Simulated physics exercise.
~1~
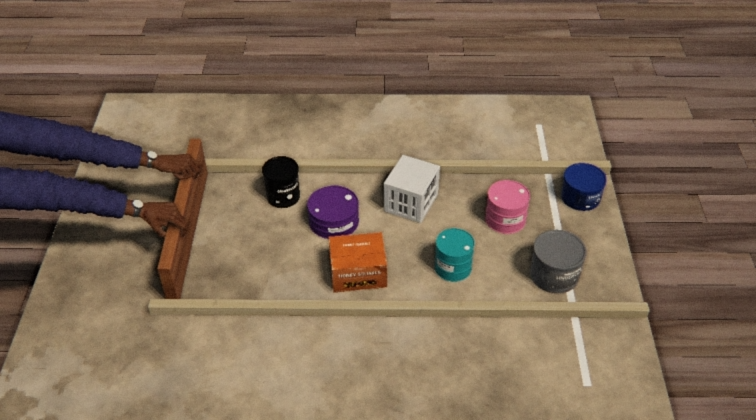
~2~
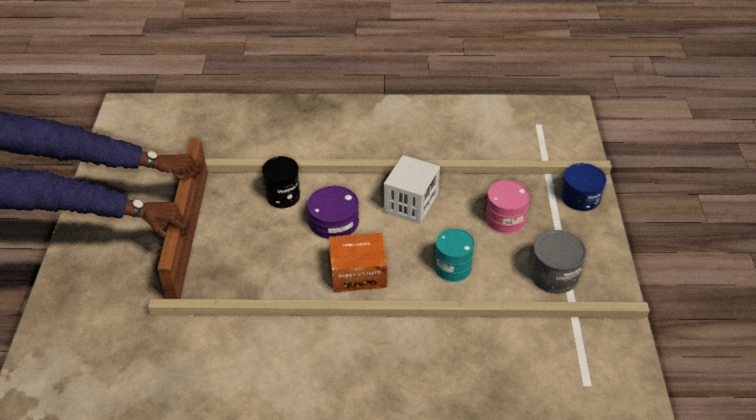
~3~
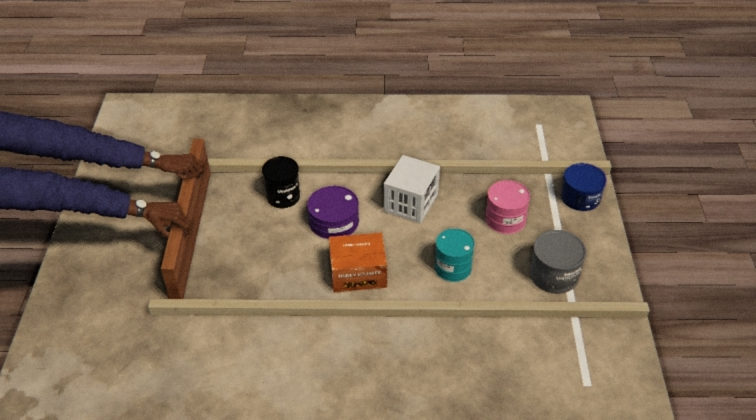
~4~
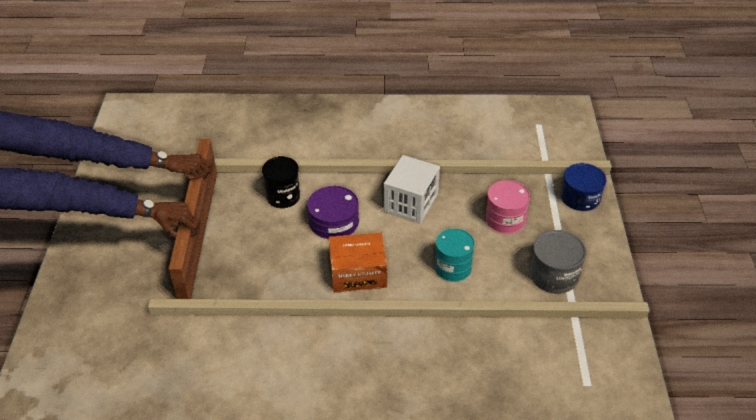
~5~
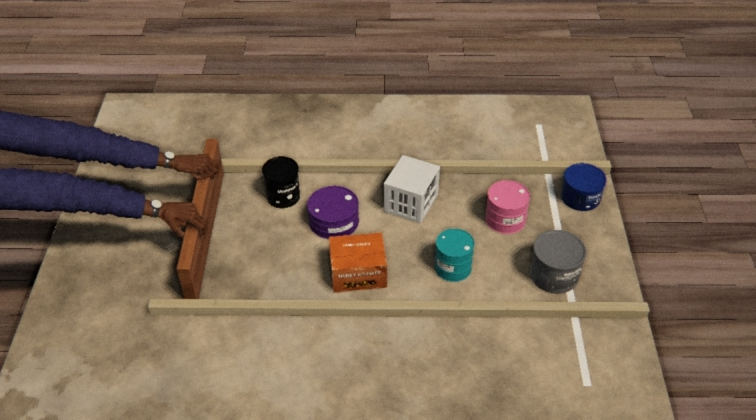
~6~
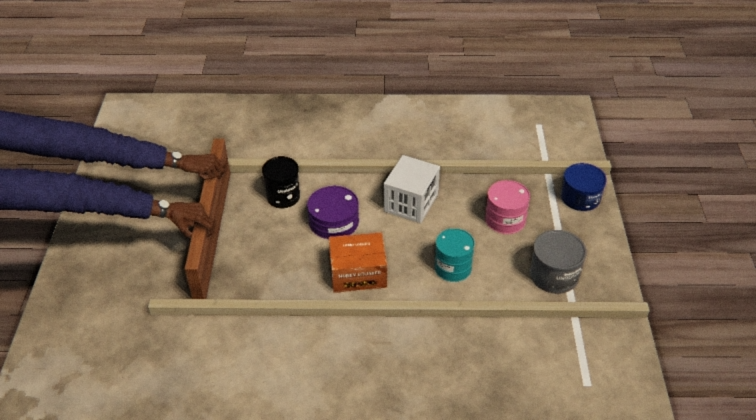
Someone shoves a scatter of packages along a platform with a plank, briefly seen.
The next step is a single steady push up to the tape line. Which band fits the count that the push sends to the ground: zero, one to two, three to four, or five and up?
I reckon the ones pushed off reach three but not past four.
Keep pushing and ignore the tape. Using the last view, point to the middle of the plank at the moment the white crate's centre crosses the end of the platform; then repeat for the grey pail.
Roughly (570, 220); roughly (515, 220).
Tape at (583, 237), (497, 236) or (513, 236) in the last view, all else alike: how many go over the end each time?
The counts come to 5, then 0, then 0.
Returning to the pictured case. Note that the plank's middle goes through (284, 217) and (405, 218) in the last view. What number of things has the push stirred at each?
The first count is 1, and then it's 5.
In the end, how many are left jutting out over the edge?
It totals 1.
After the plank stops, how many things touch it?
The count in contact is 3.
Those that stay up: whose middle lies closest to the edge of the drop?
The white crate.
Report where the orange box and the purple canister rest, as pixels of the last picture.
(596, 266) and (585, 220).
Soon after, none off yet; blue pail at rest near (583, 187); grey pail at rest near (557, 262); pink canister at rest near (507, 207).
By the end, the number that fall off is three or four; fallen, turquoise canister, pink canister, grey pail and blue pail.
